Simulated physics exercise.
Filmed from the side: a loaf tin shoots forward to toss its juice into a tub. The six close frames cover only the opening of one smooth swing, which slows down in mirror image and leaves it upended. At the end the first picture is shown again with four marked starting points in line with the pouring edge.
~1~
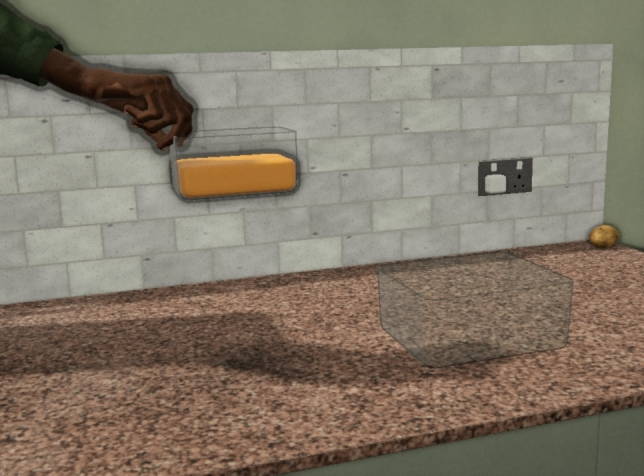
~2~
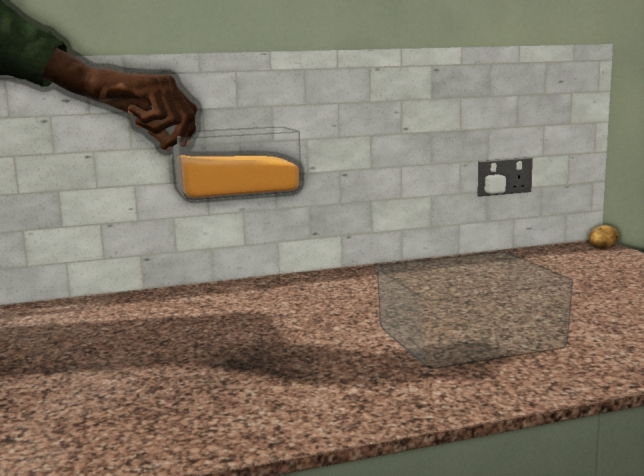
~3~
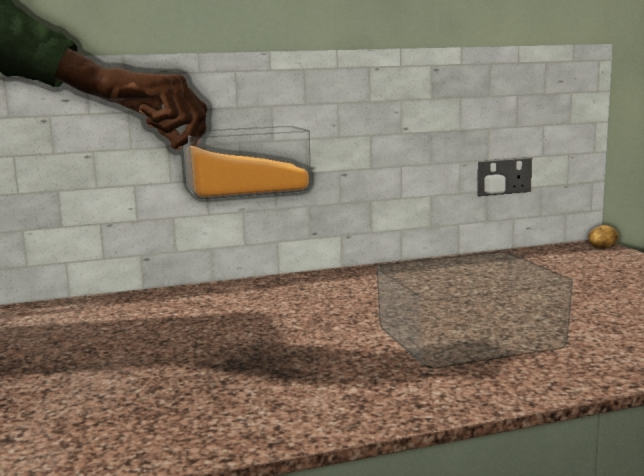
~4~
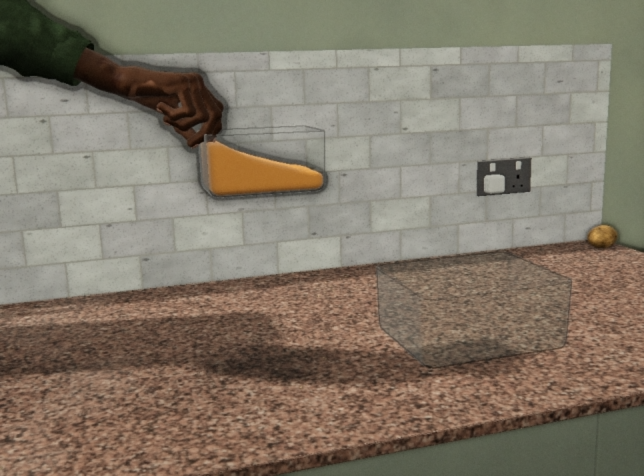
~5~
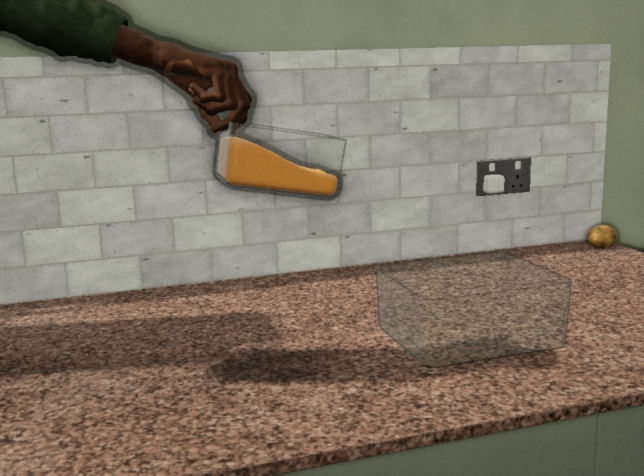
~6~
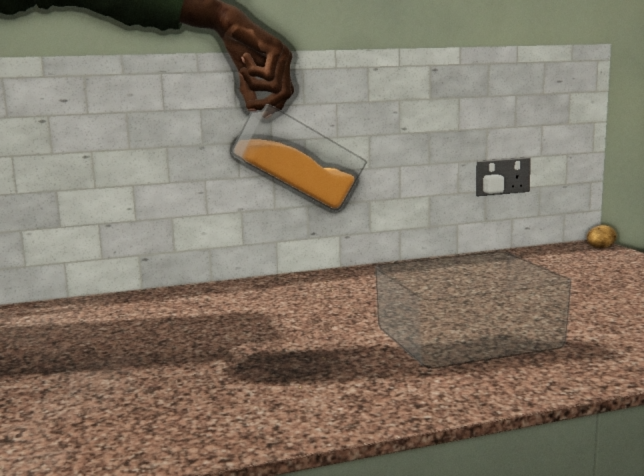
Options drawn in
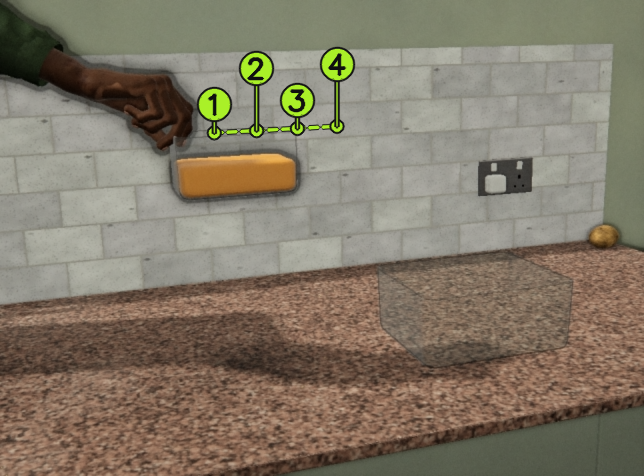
A dark-skinned hand in a green sleeve holds a clear, box-shaped container of orange liquid at upper left, seen from the side above a speckled brown counter. Behind are pale grey tiles, a dark socket and a small golden ball, with an empty clear tub at right. The hand carries the container rightward, the liquid banking up at its left, then tilts it right-side down, the camera still.
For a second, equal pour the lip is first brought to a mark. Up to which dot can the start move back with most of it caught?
Take 2.
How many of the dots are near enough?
Three of them.
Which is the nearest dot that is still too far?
1.
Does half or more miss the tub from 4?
No, that is safe.
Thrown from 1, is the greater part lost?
Yes, it does.
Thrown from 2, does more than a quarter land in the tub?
Yes.
On the marked copy, 1 at (214, 132); 2 at (256, 130); 3 at (297, 128); 4 at (337, 126).
For dot 1, about 33 % lands in the tub, 63 % falls short and 4 % goes beside or beyond.
For dot 2, about 67 % lands in the tub, 21 % falls short and 11 % goes beside or beyond.
For dot 3, about 72 % lands in the tub, 8 % falls short and 20 % goes beside or beyond.
For dot 4, about 90 % lands in the tub, 7 % falls short and 4 % goes beside or beyond.
